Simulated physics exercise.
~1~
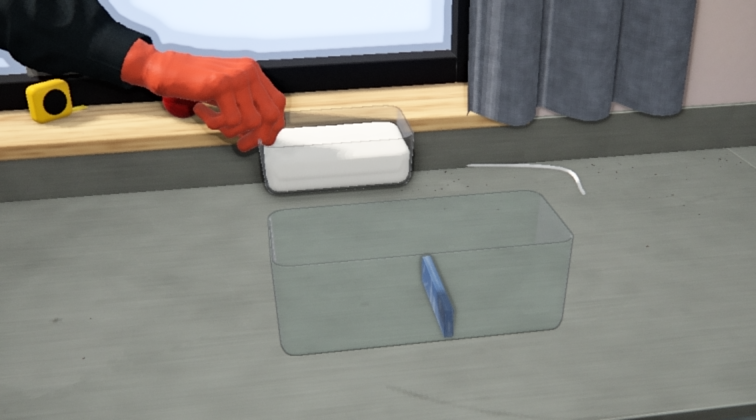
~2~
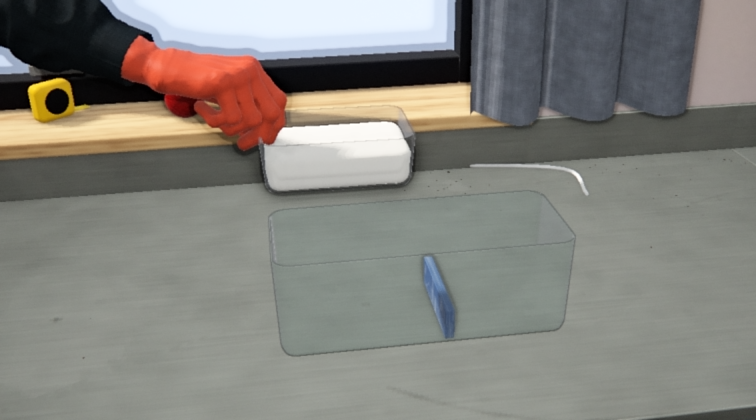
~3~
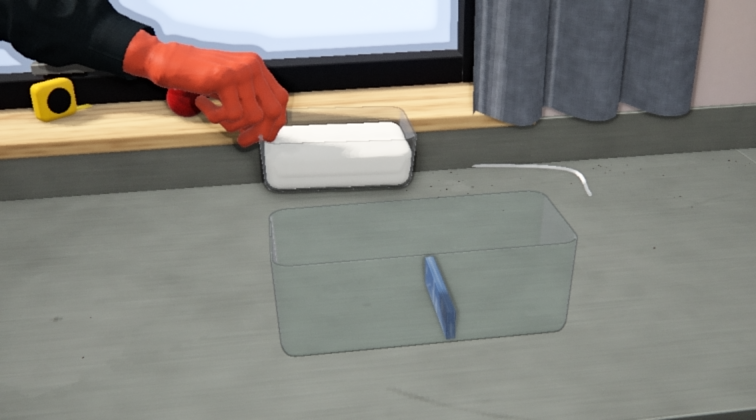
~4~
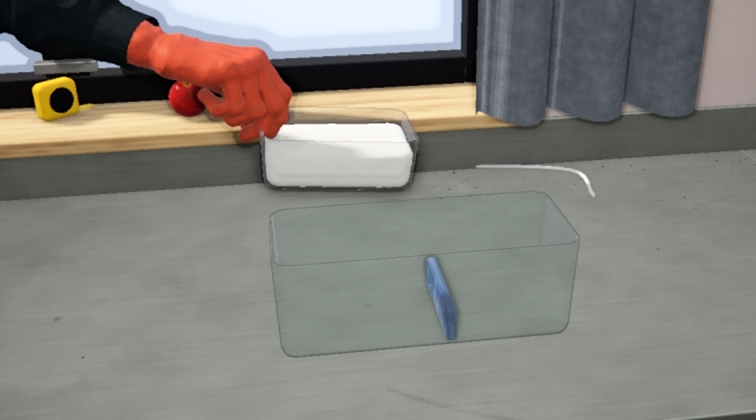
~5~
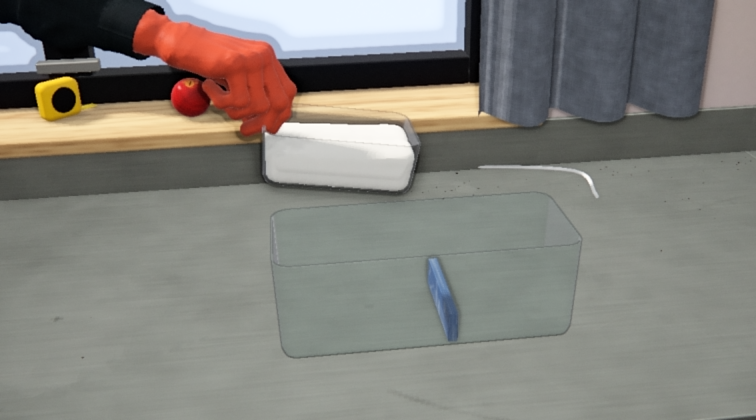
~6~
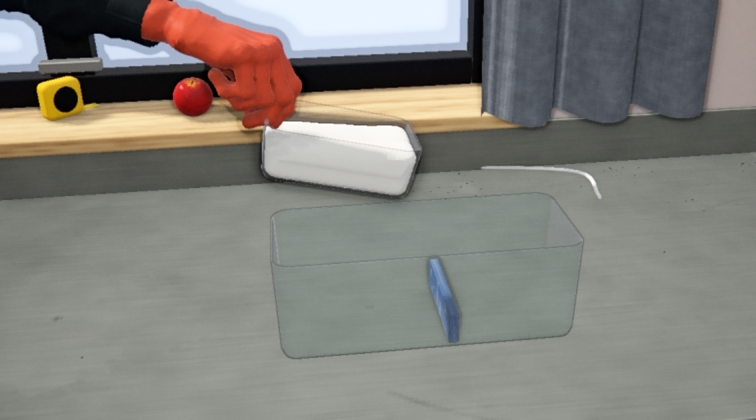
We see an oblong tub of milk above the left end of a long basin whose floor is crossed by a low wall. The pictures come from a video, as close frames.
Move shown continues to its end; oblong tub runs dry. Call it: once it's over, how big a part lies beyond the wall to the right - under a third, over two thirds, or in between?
In between.
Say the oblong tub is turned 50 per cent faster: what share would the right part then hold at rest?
I'd estimate some 45 percent.
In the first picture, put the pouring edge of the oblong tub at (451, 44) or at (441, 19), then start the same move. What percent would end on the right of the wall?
In order, some 70 and 70 percent.
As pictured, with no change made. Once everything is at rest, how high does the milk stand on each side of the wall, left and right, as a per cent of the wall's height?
Left 20 per cent, right 50.
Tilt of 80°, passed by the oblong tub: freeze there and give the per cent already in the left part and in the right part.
10 % left, 35 % right.
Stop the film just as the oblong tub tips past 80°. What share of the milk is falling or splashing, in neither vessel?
Roughly 40 per cent.
A moment on, the oblong tub is tipped on its side and 18 per cent is still to pour, 8 is left of the wall and 34 right of it.
Next, the oblong tub is tipped right over and 1 per cent is still to pour, 36 is left of the wall and 57 right of it.
Then the oblong tub is tipped right over and 0 per cent is still to pour, 40 is left of the wall and 56 right of it.
Later the oblong tub is tipped right over and 0 per cent is still to pour, 41 is left of the wall and 56 right of it.
At rest 41 per cent lies left of the wall, 56 right of it and 3 outside.
